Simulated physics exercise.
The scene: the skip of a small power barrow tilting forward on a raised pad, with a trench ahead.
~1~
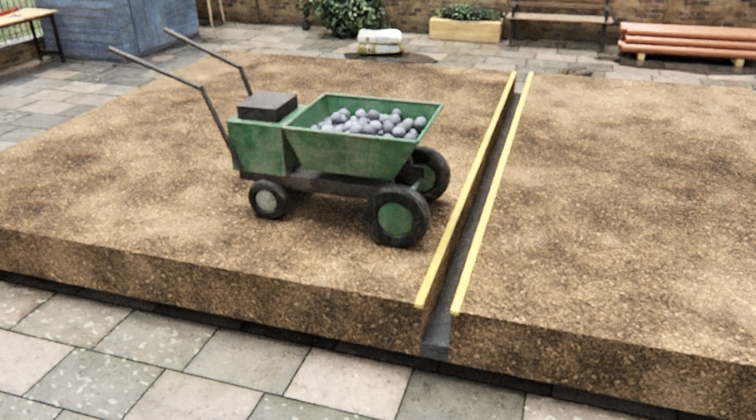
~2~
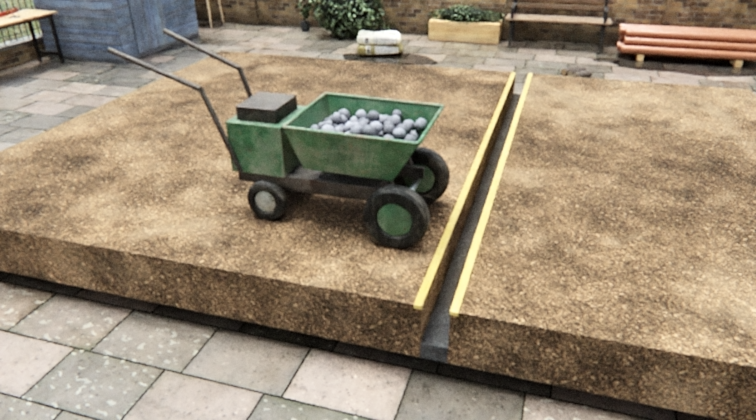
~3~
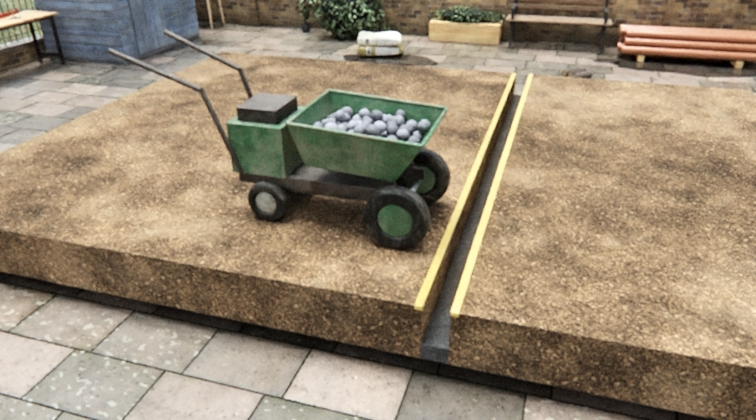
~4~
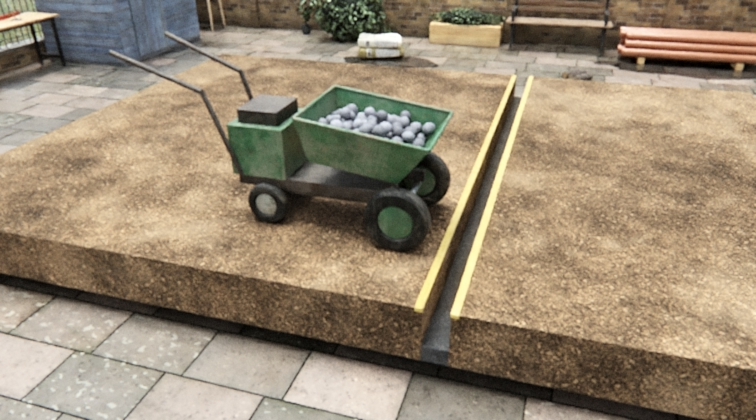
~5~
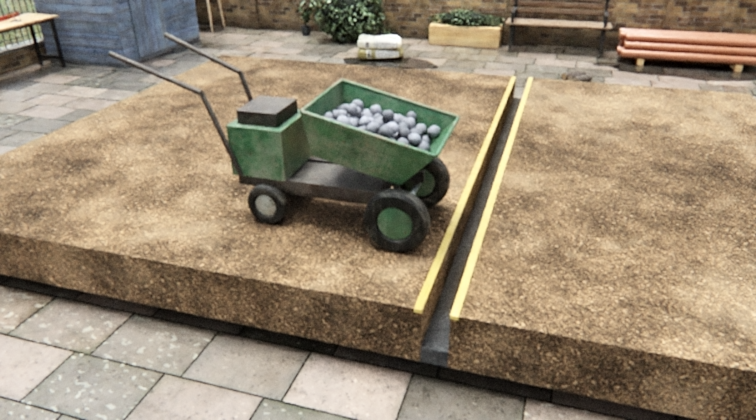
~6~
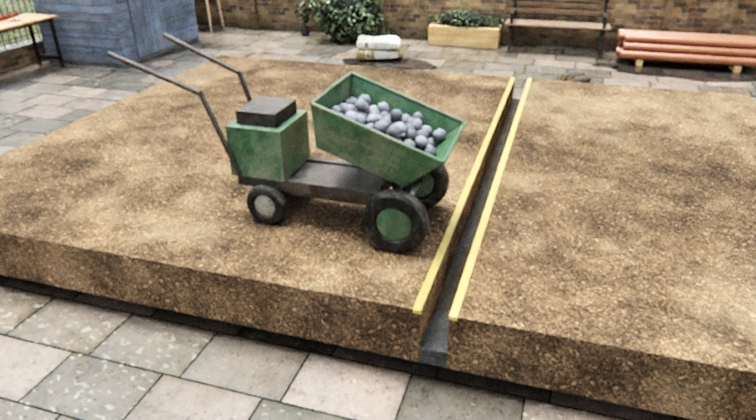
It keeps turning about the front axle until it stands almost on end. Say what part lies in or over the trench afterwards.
The trench takes under half.
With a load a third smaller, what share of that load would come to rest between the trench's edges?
About 0 per cent.
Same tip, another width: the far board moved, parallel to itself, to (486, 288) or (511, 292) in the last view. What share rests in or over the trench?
In turn 30 and 80 in a hundred.
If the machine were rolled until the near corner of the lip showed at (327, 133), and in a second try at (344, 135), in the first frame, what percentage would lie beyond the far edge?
About 0 and 0 per cent.
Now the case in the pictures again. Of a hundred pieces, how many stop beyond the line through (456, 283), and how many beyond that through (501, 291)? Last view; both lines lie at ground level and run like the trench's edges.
Near 80 % and 40 %.
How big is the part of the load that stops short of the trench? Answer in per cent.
Roughly 0 in a hundred.
Shortly afterwards, skip tipped steeply; the whole lot in the skip.
Next, skip tipped right over; all but a few in the skip; a little beyond it; only a few falling.
Some moments later, skip tipped right over; near a third in the skip; near two thirds beyond it.
In the end, skip tipped right over; near a quarter in the skip; none at all in or heaped over the trench; the bulk beyond it.
